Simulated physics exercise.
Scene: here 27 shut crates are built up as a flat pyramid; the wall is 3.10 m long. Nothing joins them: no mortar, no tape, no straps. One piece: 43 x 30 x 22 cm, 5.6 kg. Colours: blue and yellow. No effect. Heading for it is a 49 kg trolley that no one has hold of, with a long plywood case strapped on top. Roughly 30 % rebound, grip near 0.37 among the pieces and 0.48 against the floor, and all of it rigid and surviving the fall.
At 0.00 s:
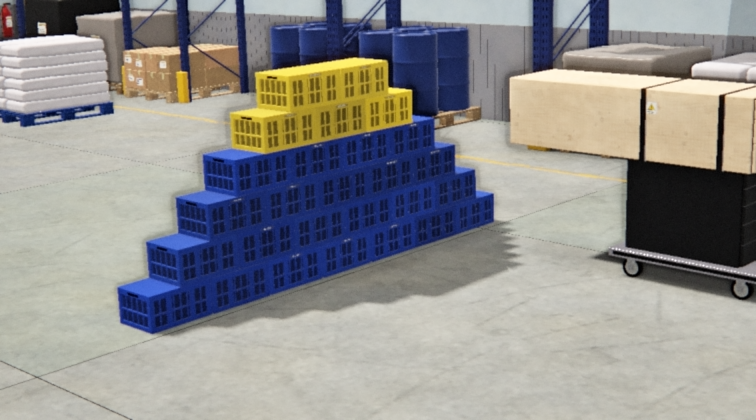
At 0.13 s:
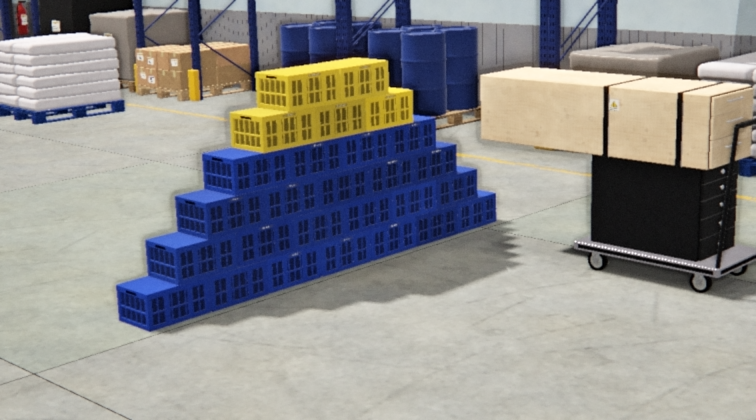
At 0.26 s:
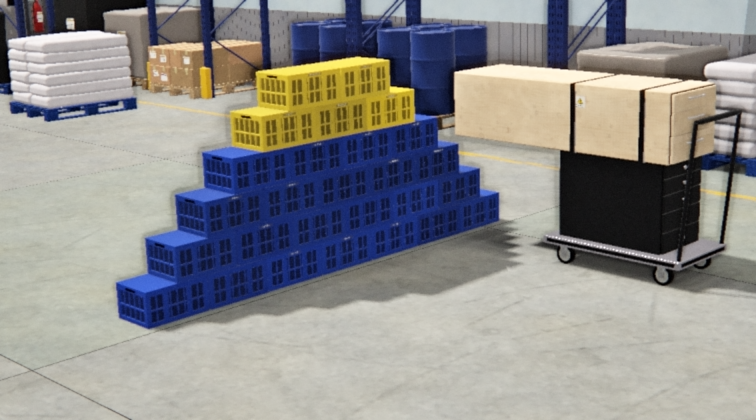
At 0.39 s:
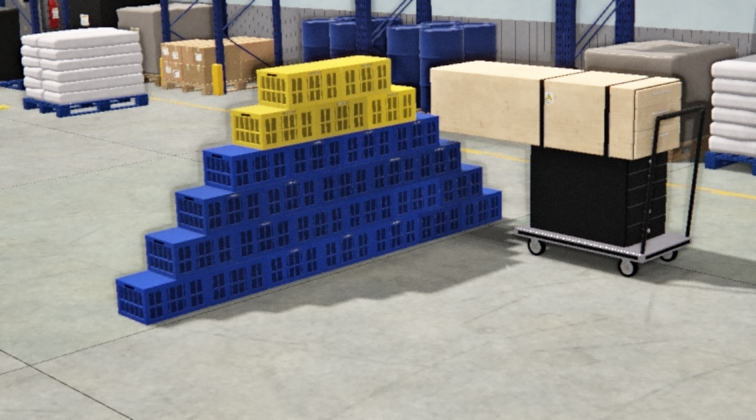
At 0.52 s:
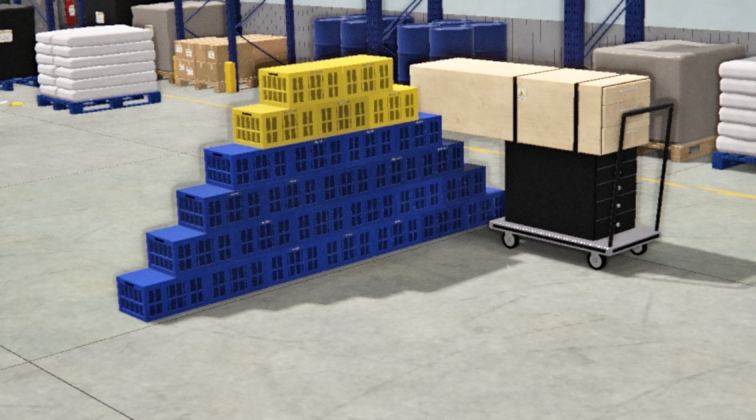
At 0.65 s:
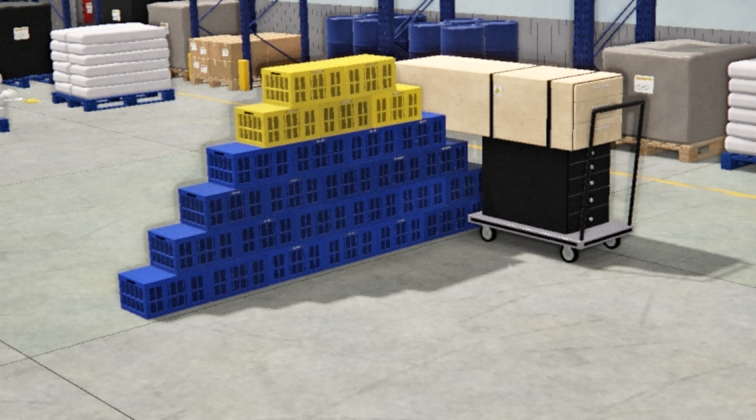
In a warehouse, a trolley carrying a long strapped box on a black cabinet rolls leftward with nobody holding it, passing behind the right end of a stepped wall of blue and yellow crates, which stays still.
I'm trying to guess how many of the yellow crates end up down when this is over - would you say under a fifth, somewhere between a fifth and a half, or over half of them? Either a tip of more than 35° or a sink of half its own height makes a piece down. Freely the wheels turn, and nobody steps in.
I would say under a fifth of them.
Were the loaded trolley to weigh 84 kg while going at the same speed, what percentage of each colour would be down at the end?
Blue 0, yellow 0 %.
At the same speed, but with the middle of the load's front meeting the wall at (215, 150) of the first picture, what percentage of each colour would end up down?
That would leave blue at 0 % and yellow at 0 %.
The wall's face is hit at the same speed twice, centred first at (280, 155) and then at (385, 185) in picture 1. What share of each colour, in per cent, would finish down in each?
For blue it's 20 then 40 per cent, for yellow 80 then 100 per cent.
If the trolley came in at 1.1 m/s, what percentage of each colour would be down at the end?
You'd end up with blue at 0 per cent down and yellow at 0 per cent.
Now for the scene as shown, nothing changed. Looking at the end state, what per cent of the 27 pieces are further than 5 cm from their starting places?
That makes 20 percent.
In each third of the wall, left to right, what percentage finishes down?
The left third ends at 0 per cent, the middle at 0 per cent and the right at 0 per cent.
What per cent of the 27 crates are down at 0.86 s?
0 per cent.
After 0.86 s, load 91 cm past the wall's line, still rolling; none of the 5 yellow crates down (0 of 27 in all colours); top yellow crate unmoved.
After 1.06 s, load 1.06 m past the wall's line, still rolling; none of the 5 yellow crates down (0 of 27 in all colours); top yellow crate unmoved.
In the end (1.8 s), load 1.12 m past the wall's line, still rolling; none of the 5 yellow crates down (0 of 27 in all colours); top yellow crate unmoved; top blue crate unmoved. That is 0 per cent. From the last view, middles, top yellow crate near (356, 76), top blue crate near (307, 152).
